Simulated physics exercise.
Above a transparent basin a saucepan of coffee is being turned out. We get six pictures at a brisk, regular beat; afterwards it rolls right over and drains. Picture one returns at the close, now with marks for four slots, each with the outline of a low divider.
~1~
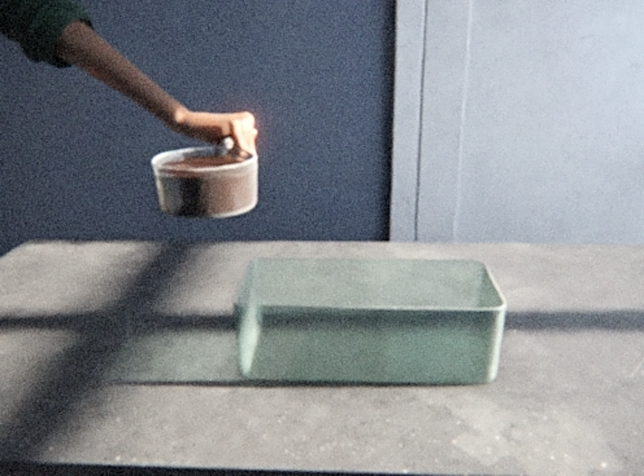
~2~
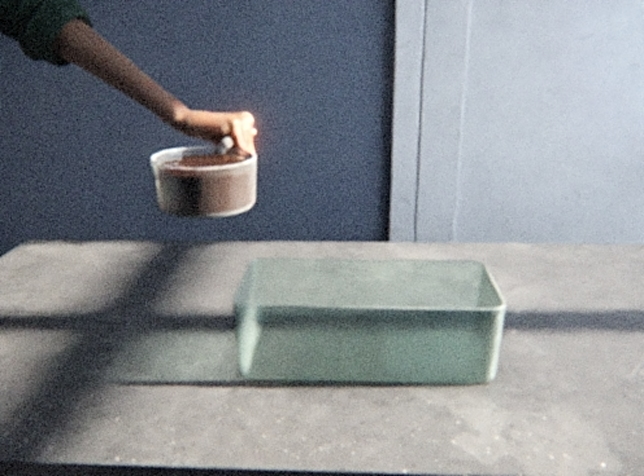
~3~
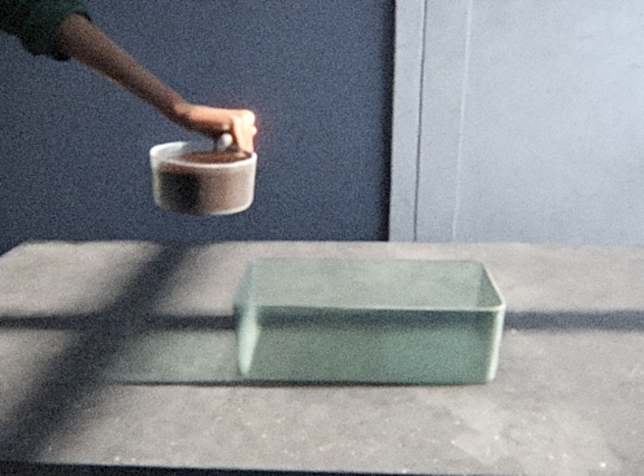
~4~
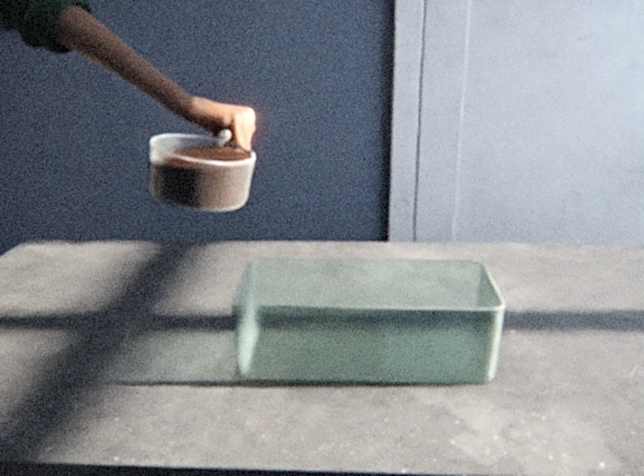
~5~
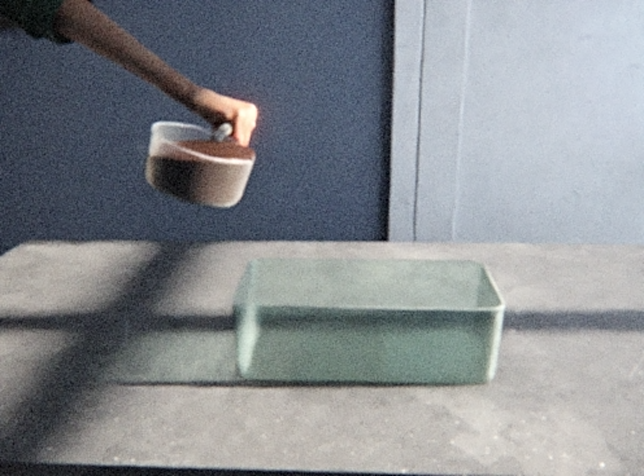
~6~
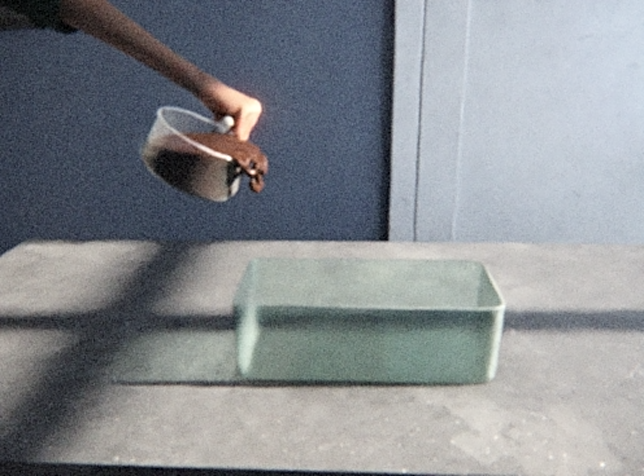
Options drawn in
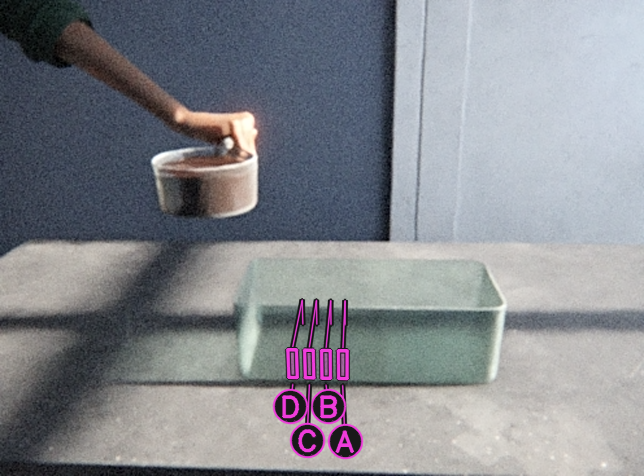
The video shows a hand holding a saucepan of dark brown liquid above and to the left of a transparent, greenish basin on a grey table, then gradually tilting it rightward until the liquid comes over the lip.
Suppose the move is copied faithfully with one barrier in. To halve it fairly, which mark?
A.
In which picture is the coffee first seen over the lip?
Picture 5.
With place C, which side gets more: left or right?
The right side.
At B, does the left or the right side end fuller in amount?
More ends on the right.
On the marked copy, A at (342, 385); B at (326, 384); C at (309, 384); D at (292, 384).
Choosing A, about 46 % ends left of the wall and 52 % right of it.
Choosing B, about 21 % ends left of the wall and 78 % right of it.
Choosing C, about 9 % ends left of the wall and 89 % right of it.
Choosing D, about 6 % ends left of the wall and 91 % right of it.
